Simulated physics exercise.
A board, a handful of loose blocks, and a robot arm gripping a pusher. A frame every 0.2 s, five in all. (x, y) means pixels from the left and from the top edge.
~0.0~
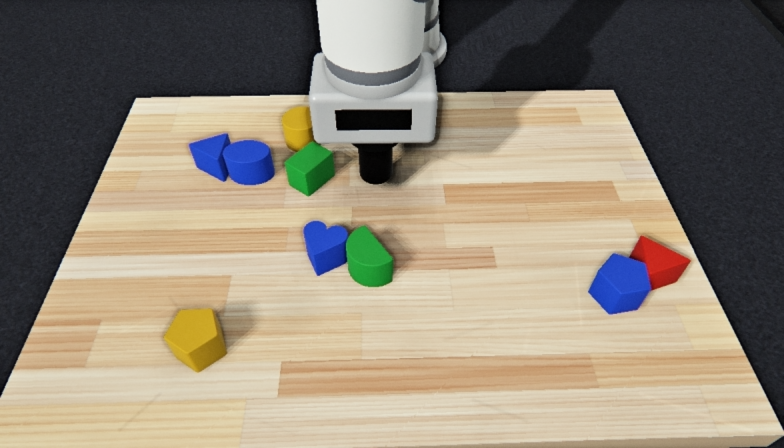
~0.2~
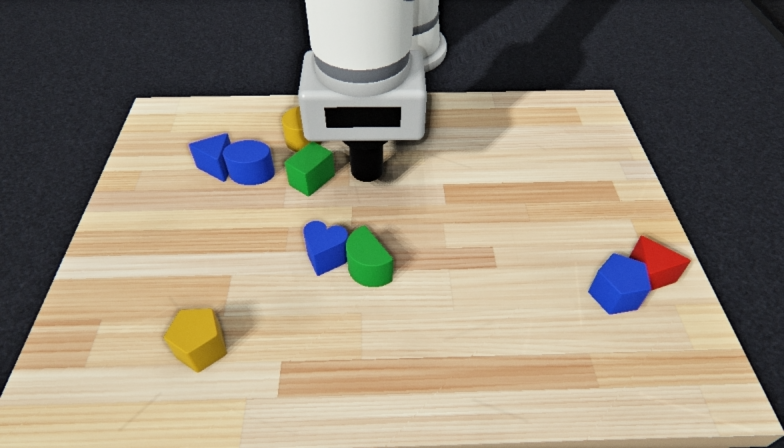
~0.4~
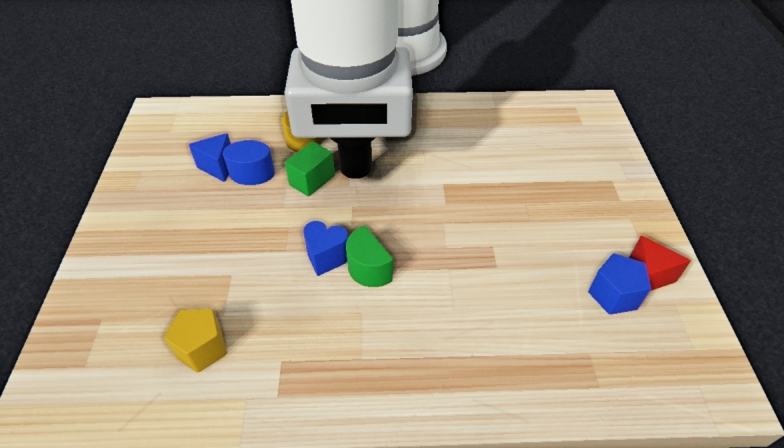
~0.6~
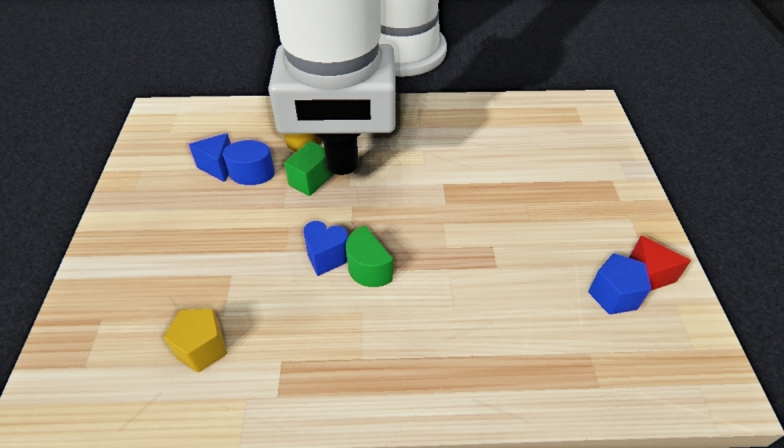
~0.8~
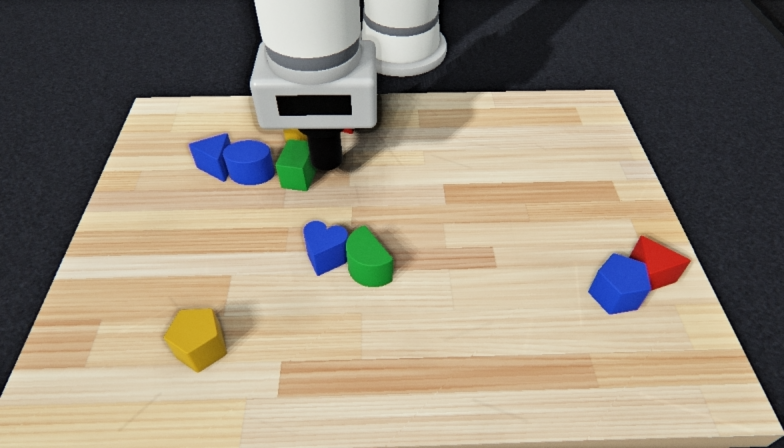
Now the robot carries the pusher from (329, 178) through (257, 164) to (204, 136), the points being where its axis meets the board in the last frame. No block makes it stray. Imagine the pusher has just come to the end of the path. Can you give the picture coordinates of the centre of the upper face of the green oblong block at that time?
The point I'd pick in the picture is (191, 141).
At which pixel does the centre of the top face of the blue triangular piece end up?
It will likely be found at (152, 142).
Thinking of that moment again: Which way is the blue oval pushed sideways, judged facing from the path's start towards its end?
So, looking from the first point of the path to the last, the blue oval moves leftwards.
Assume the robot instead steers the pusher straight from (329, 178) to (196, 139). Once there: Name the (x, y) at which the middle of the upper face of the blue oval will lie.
The answer is (170, 164).
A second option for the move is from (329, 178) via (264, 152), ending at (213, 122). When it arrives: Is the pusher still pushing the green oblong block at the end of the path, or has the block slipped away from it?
The green oblong block slips off.
What follows on the original path. One third of the way, pusher at (277, 152); blue triangular piece at (179, 144), turned 40° clockwise; blue oval at (206, 153), turned 20° anticlockwise; green oblong block at (244, 147), turned 20° anticlockwise.
Two thirds of the way, pusher at (231, 140); blue triangular piece at (158, 142), turned 65° clockwise; blue oval at (165, 161), turned 55° anticlockwise; green oblong block at (197, 142), turned 50° anticlockwise.
At the end, pusher at (198, 120); blue triangular piece at (152, 142), turned 70° clockwise; blue oval at (161, 162), turned 60° anticlockwise; green oblong block at (191, 141), turned 60° anticlockwise; yellow disc in place.
